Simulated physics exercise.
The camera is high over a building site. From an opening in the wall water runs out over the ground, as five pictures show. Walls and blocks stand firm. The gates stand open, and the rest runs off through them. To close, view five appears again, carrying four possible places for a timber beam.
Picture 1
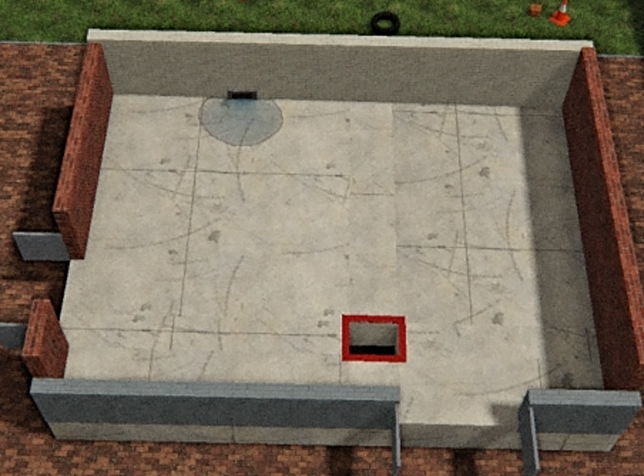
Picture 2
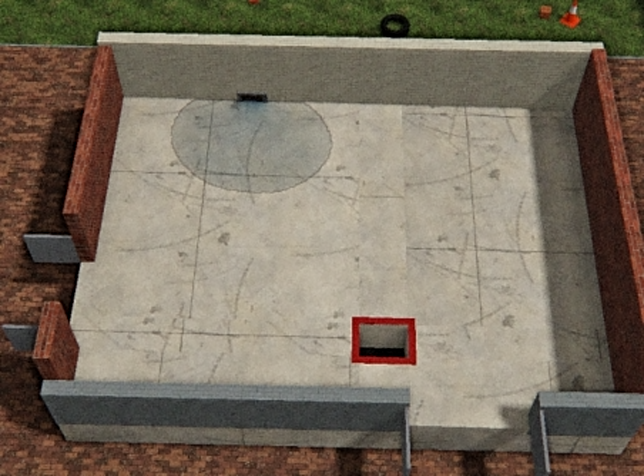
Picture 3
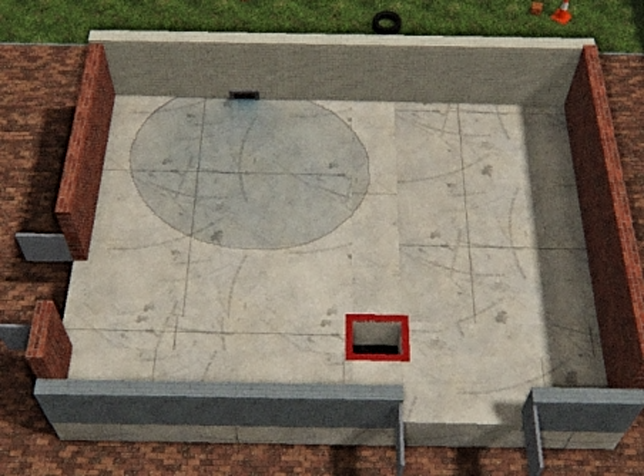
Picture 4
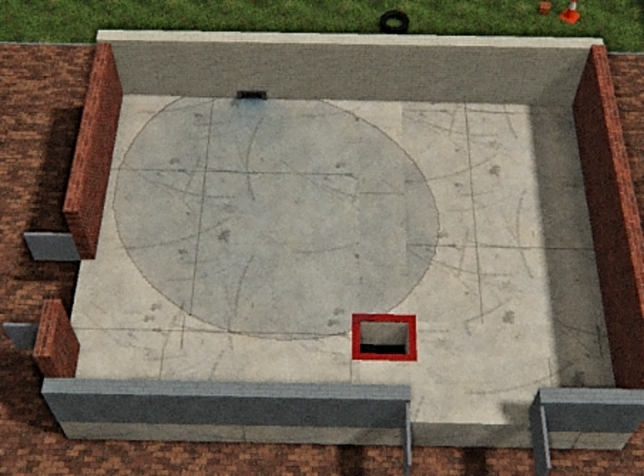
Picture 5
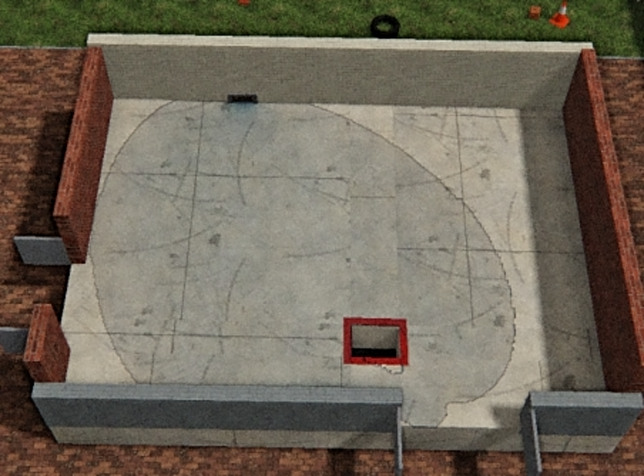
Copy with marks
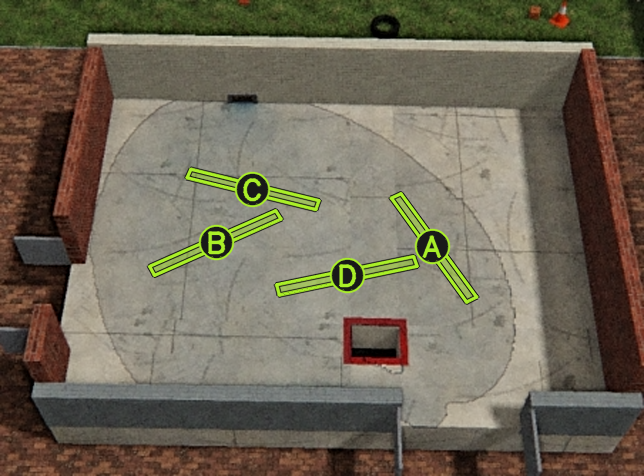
Water spreading in a widening sheet from an outfall at the back wall across a walled concrete yard, reaching the red-framed gully.
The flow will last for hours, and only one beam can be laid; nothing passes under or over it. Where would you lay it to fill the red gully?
The best spot is A.
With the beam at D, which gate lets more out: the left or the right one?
The right one.
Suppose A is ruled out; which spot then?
B.
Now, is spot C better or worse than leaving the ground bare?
It is worse.
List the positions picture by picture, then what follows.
Outfall at (242, 95); red gully at (374, 338); open gate at (457, 411); open gate at (77, 302); water covers 3 % of the ground and shows as far out as (241, 140); red gully still dry.
Water covers 9 % of the ground and shows as far out as (261, 188); red gully still dry.
Water covers 21 % of the ground and shows as far out as (313, 236); red gully still dry.
Water covers 40 % of the ground and shows as far out as (363, 320); red gully still dry.
Water covers 62 % of the ground and shows as far out as (497, 370); red gully taking water.
On the marked copy, A from (396, 195) to (471, 299); B from (152, 270) to (278, 214); C from (189, 173) to (317, 205); D from (277, 289) to (415, 261).
For spot A, about 28 % of the stream runs into the red gully, about 70 % out by the gates.
For spot B, about 18 % of the stream runs into the red gully, about 81 % out by the gates.
For spot C, about 10 % of the stream runs into the red gully, about 89 % out by the gates.
For spot D, about 14 % of the stream runs into the red gully, about 86 % out by the gates.
